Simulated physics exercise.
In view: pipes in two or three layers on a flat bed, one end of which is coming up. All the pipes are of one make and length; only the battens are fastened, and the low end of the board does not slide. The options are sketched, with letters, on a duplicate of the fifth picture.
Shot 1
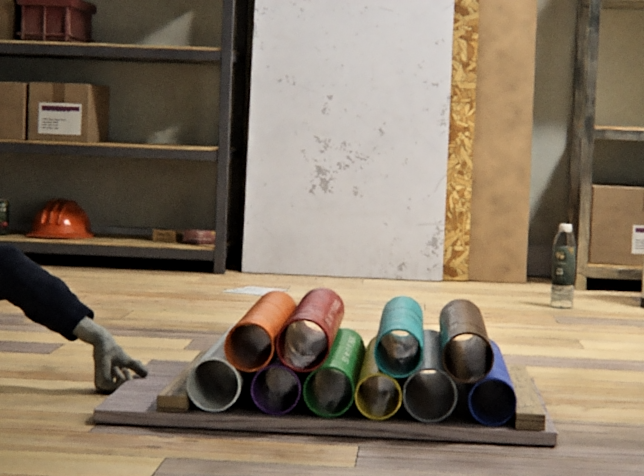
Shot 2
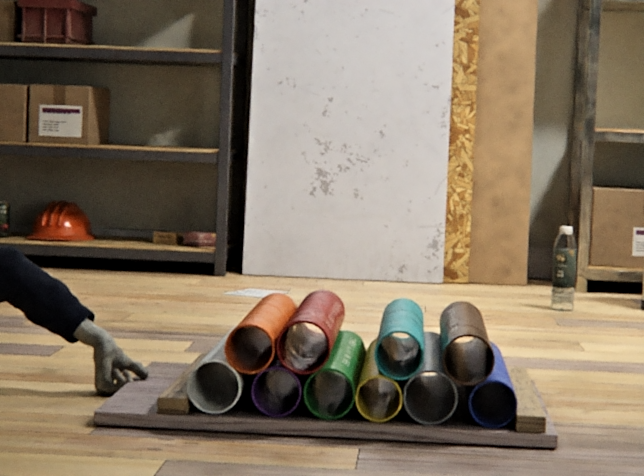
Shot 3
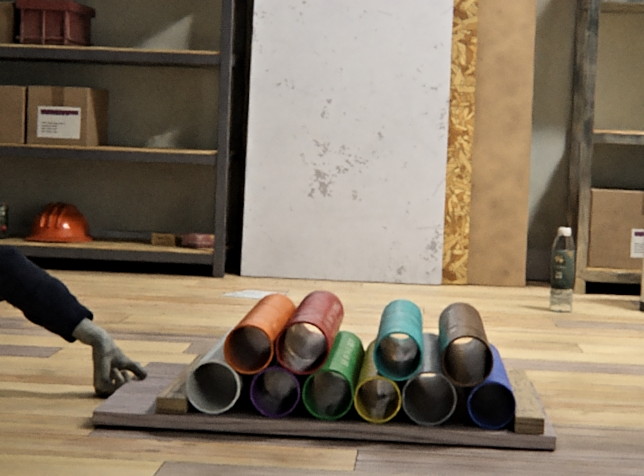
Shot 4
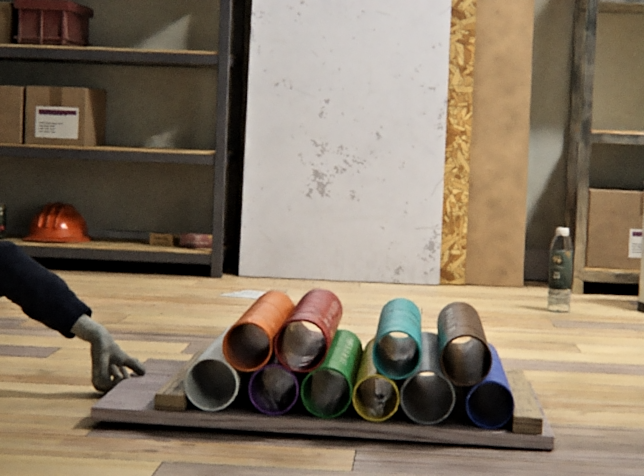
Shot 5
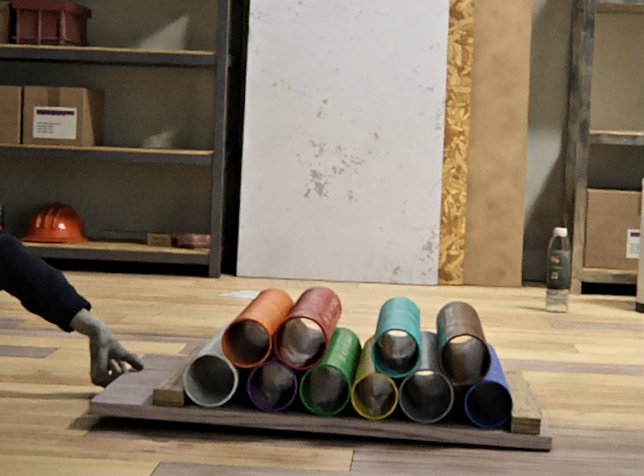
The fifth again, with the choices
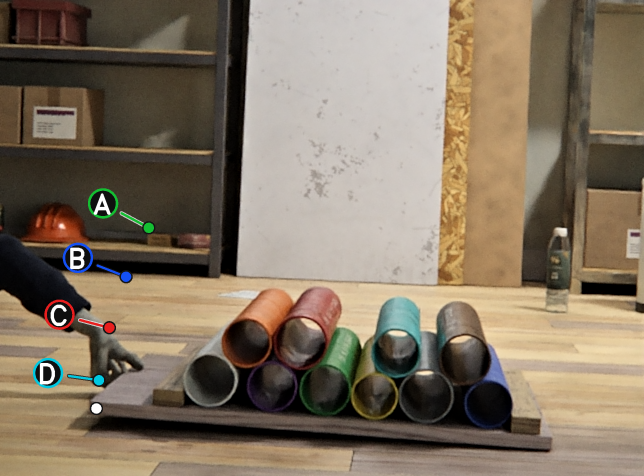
In a workshop, a gloved hand at left slightly raises one end of a board holding stacked colourful pipes between wooden battens.
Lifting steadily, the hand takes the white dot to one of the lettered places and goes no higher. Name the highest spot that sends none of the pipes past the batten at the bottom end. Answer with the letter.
The answer is mark B.
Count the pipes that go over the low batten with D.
At D the number is none.
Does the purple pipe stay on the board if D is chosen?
Yes, with D.
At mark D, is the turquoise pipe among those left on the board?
Yes.
On the marked copy, A at (149, 228); B at (126, 277); C at (109, 328); D at (99, 380); the white dot at (96, 409).
With B. Early on, board at 14°.
Further on, board at 19°.
At the end, board at 19°, none over the low batten.
As for the rest, A four over the low batten (red, brown, turquoise, orange); C none over the low batten; D none over the low batten.
